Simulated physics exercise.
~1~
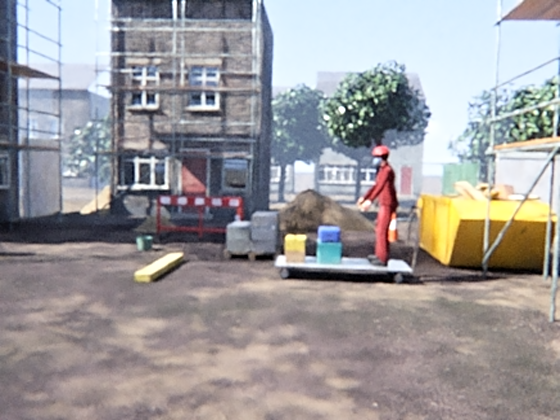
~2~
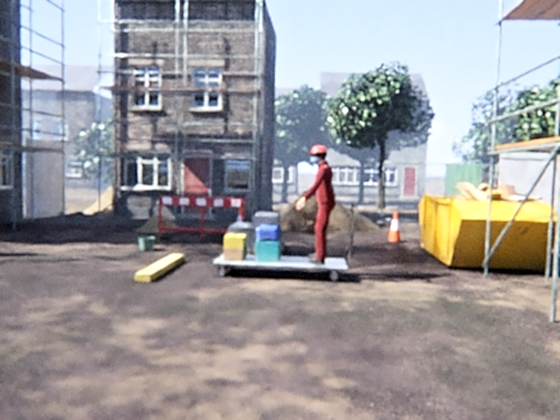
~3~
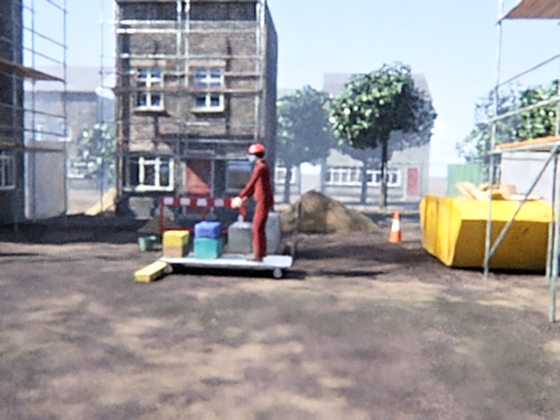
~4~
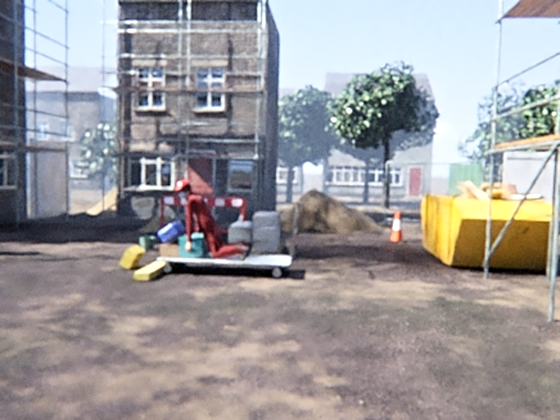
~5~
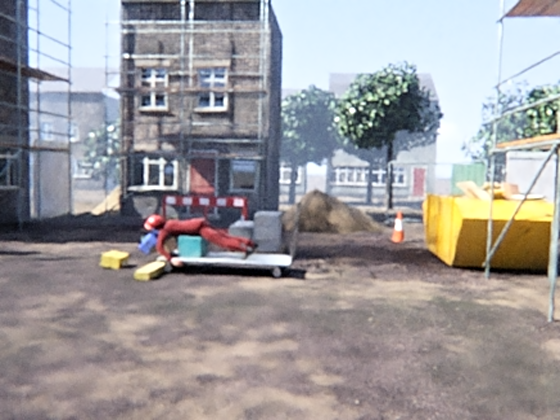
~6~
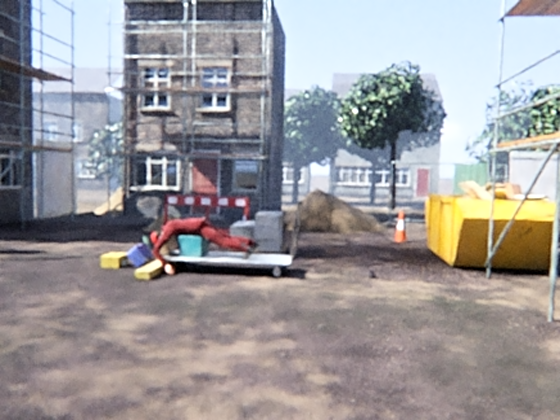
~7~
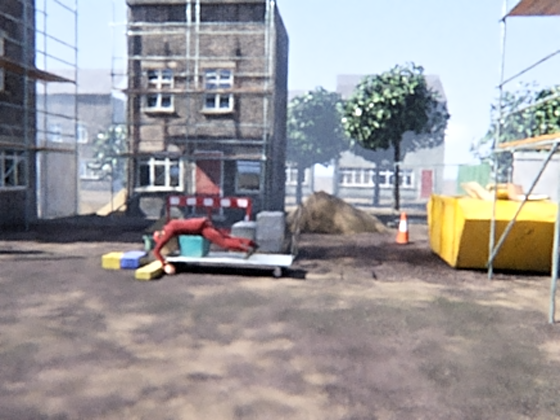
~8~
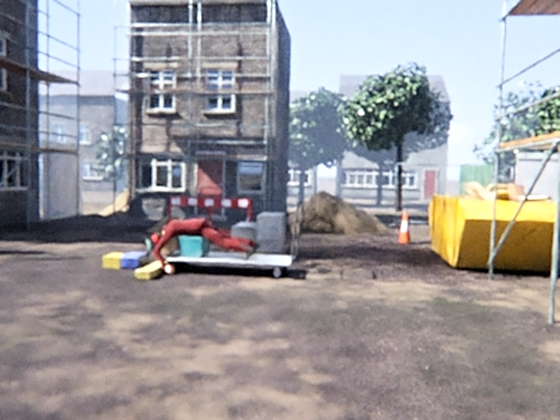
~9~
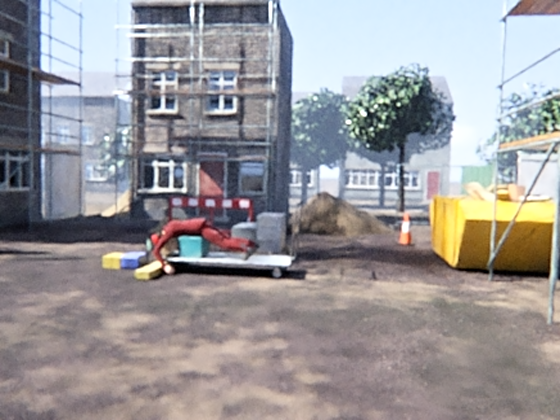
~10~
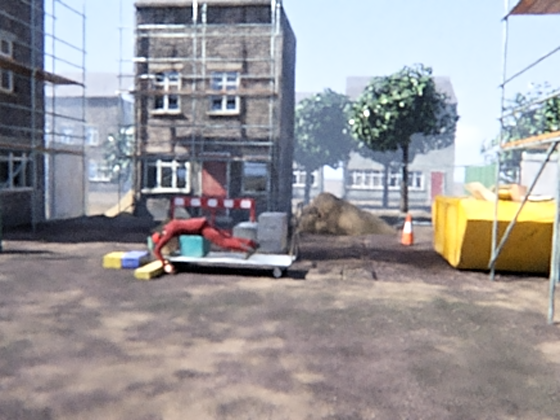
Building site with a red-clad worker riding a trolley left until it halts, boxes tumbling off and the worker sprawling face down.
